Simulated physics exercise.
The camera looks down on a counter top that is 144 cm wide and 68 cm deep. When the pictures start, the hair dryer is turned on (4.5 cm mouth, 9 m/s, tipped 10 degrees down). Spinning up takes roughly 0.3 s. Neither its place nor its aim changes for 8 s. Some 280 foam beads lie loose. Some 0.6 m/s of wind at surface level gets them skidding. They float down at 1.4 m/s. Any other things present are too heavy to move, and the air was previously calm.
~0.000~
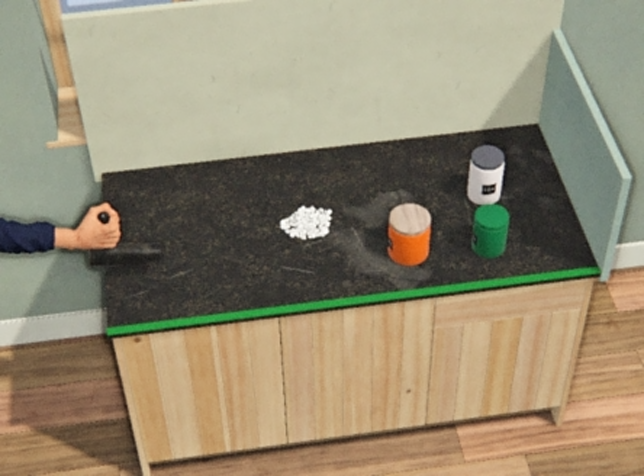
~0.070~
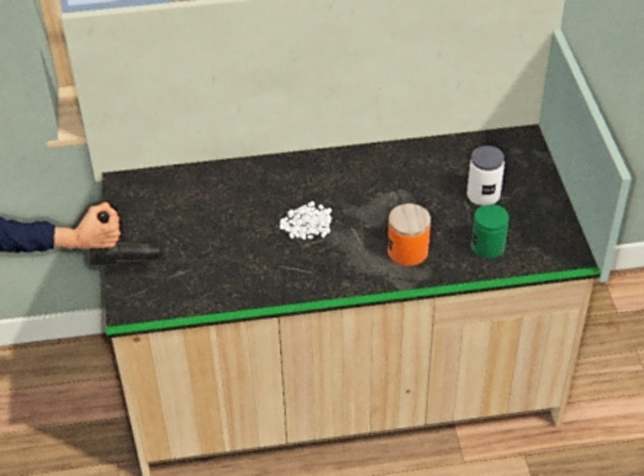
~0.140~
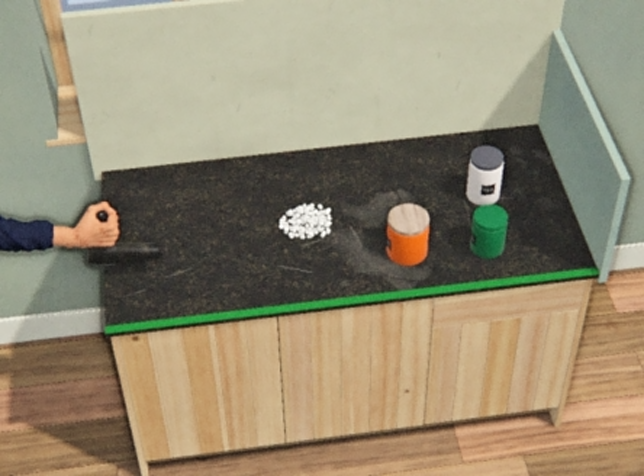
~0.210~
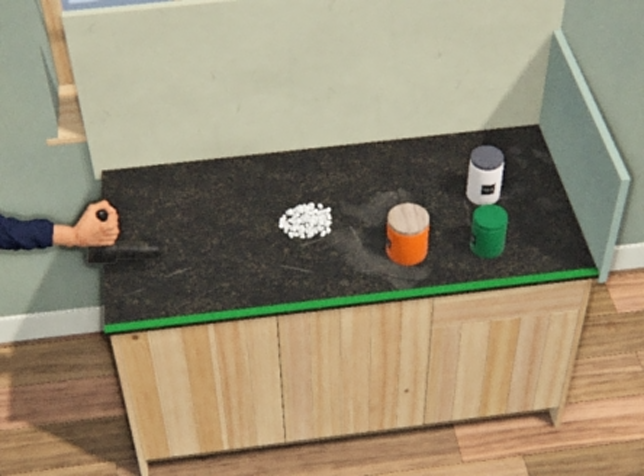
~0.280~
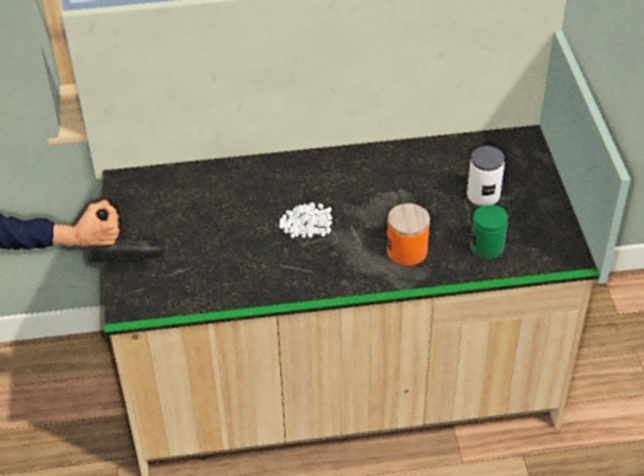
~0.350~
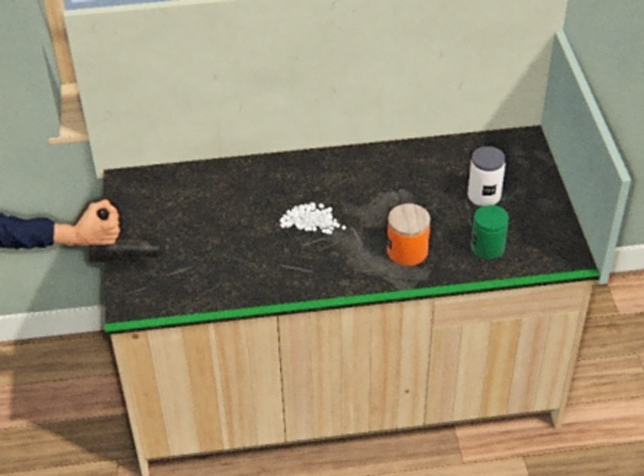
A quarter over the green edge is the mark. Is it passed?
No, it is not passed.
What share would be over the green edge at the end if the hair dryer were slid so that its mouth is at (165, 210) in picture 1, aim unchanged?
Some 70 %.
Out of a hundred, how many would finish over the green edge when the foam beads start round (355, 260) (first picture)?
In that case I'd expect around 80 percent.
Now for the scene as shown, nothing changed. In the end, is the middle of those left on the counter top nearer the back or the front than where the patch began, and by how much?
Toward the rear, roughly 30 cm.
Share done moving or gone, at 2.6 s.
It comes to some 5 per cent.
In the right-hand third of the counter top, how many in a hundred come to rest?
It comes out near 100 in a hundred.
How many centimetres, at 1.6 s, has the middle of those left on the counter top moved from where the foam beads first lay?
Measured offset: Approx. 65 cm.
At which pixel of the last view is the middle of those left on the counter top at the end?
Near (493, 131).
After 1.6 s the count stands so, 0 % are over the green edge; the middle of those still in play is near (475, 147).
After 2.6 s the count stands so, 0 % are over the green edge; the middle of those still in play is near (494, 134).
After 4.4 s the count stands so, 0 % are over the green edge; the middle of those still in play is near (491, 133).
After 8.0 s, at the end, 0 % are over the green edge; the middle of those still in play is near (493, 131).
